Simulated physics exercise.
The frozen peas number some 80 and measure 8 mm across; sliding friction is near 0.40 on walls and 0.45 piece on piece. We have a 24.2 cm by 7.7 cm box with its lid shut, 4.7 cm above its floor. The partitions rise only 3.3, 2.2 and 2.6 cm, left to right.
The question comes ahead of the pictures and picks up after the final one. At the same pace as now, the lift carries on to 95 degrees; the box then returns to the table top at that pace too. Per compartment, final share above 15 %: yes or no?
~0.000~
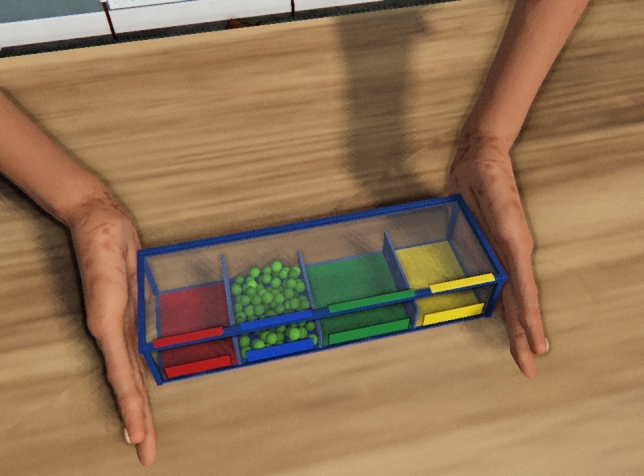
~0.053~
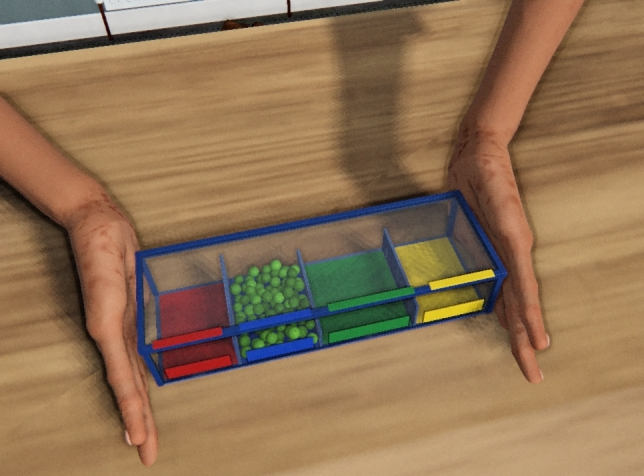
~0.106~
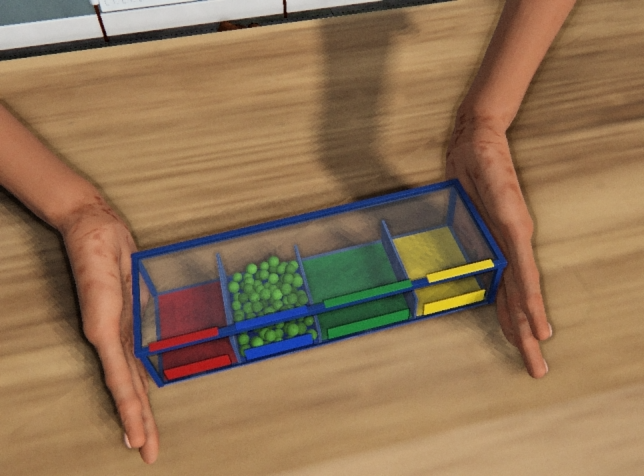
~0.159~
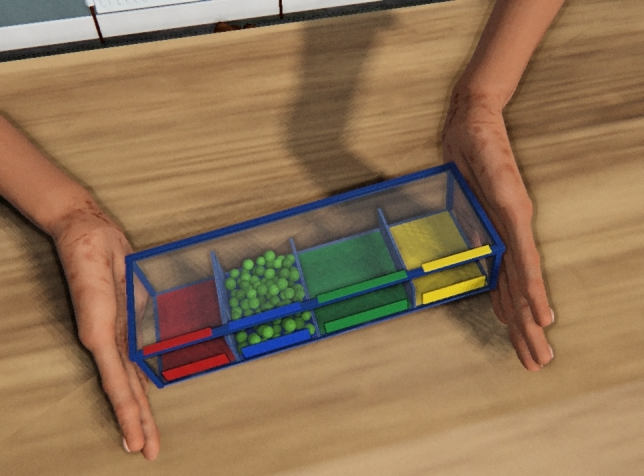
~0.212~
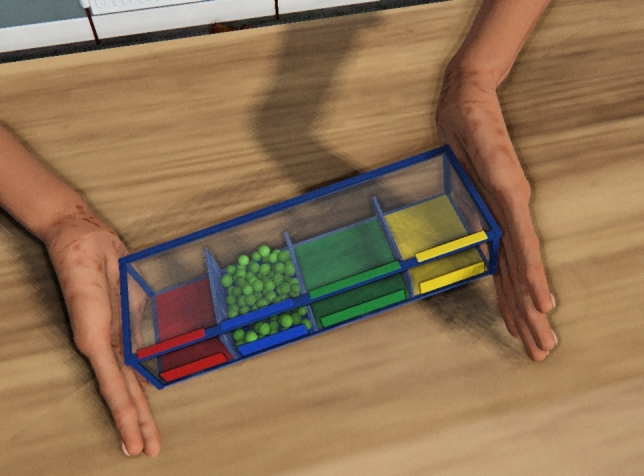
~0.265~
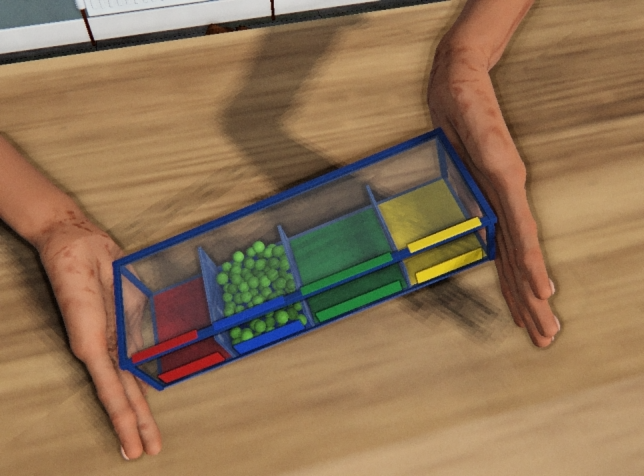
Red compartment yes; blue compartment yes; green compartment no; yellow compartment no.
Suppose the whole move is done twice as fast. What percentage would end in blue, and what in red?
Result: Blue = 50 %; red = 50 %.
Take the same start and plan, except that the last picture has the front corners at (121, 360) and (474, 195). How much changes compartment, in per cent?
About 50 %.
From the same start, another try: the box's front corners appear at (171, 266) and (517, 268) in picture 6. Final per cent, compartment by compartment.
Per cent by compartment: Red 0, blue 10, green 10, yellow 80.
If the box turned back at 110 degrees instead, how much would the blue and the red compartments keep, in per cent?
Result - blue 65 %, red 35 %.
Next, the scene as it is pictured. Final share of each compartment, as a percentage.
The red one gets 40, the blue one 60, the green one 0 and the yellow one 0.
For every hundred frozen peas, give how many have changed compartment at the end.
That comes to close to 40 percent.
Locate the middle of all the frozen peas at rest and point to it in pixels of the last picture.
Somewhere around (243, 332) in the final frame.
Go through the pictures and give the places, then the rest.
Box tilt 0 degrees, front corners at (145, 346) and (499, 276); blue 100 %, in the first frame.
Box tilt 1 degrees, front corners at (145, 347) and (499, 272), in the second frame.
Box tilt 4 degrees, front corners at (141, 350) and (498, 261), lowest corner left front, in the third frame.
Box tilt 8 degrees, front corners at (136, 354) and (496, 247), lowest corner left front, in the fourth frame.
Box tilt 12 degrees, front corners at (131, 357) and (493, 232), lowest corner left front, in the fifth frame.
Box tilt 17 degrees, front corners at (126, 362) and (487, 218), lowest corner left front; blue 100 %. Its pace works out near 80 degrees a second, in the sixth frame.
After 1.30 s, tilt 95 degrees; red 5 %, blue 95 %.
After 2.00 s, tilt 42 degrees; red 40 %, blue 60 %.
After 2.72 s, tilt 0 degrees; red 40 %, blue 60 %.
At rest (3.2 s), red 40 %, blue 60 %, green 0 %, yellow 0 %.
